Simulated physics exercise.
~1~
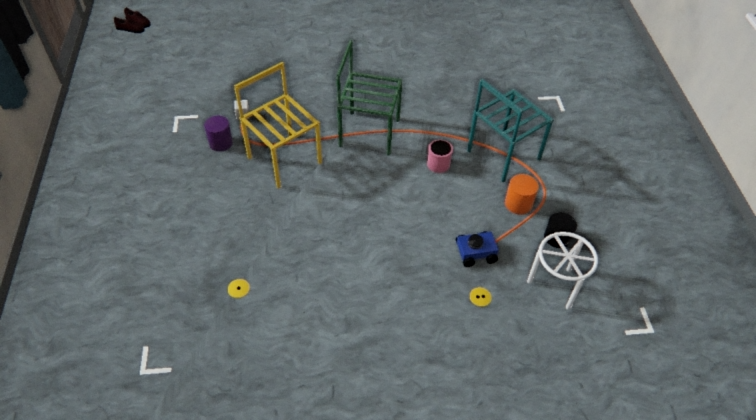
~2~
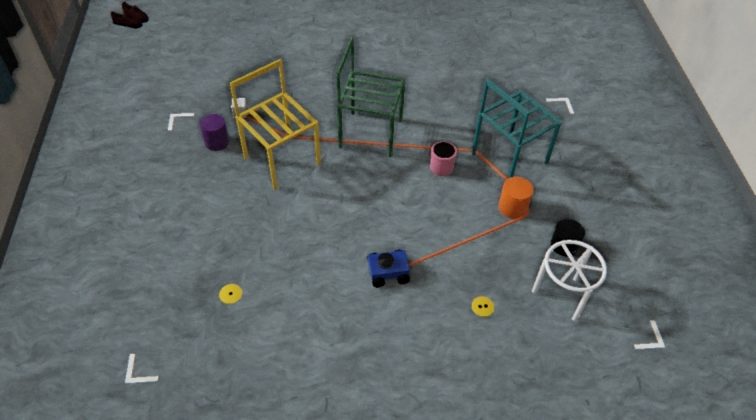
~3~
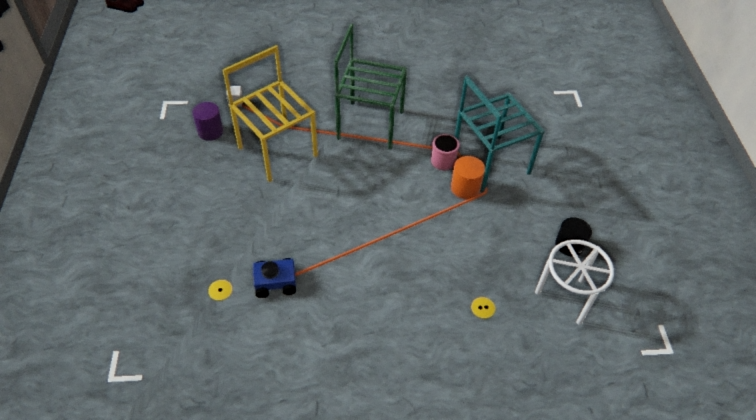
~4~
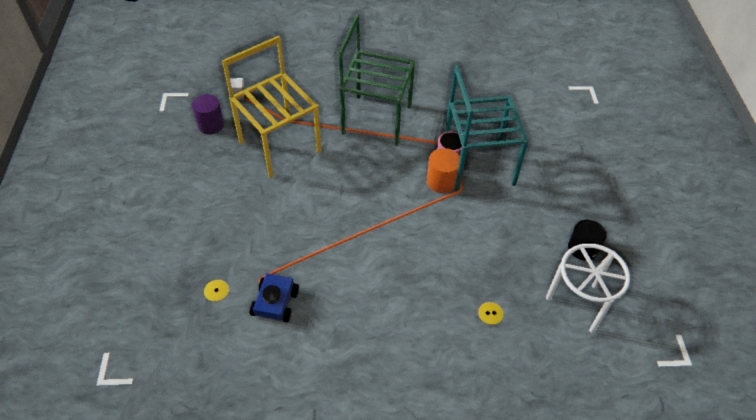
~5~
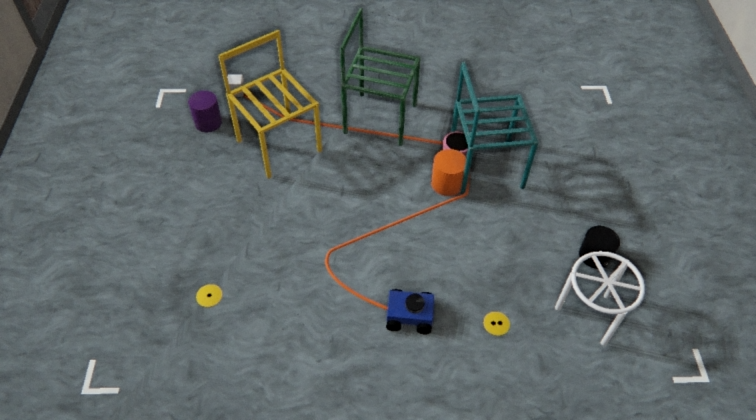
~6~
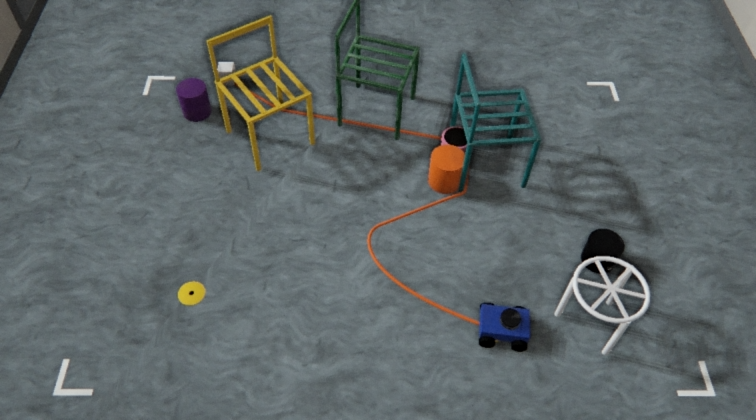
At the start, a small blue cart sits on the right of a grey floor, its orange lead curving back past an orange tub and several chairs. The cart drives left toward the yellow mark with one dot, and the lead straightens, dragging the orange tub left. The teal chair shifts and turns as well, ending close to the tub and the pink pot. Near the mark, the cart turns, then heads back right with the lead trailing in a loose bend. It ends over the two-dot mark, with the tub and teal chair still displaced and the white stool standing.
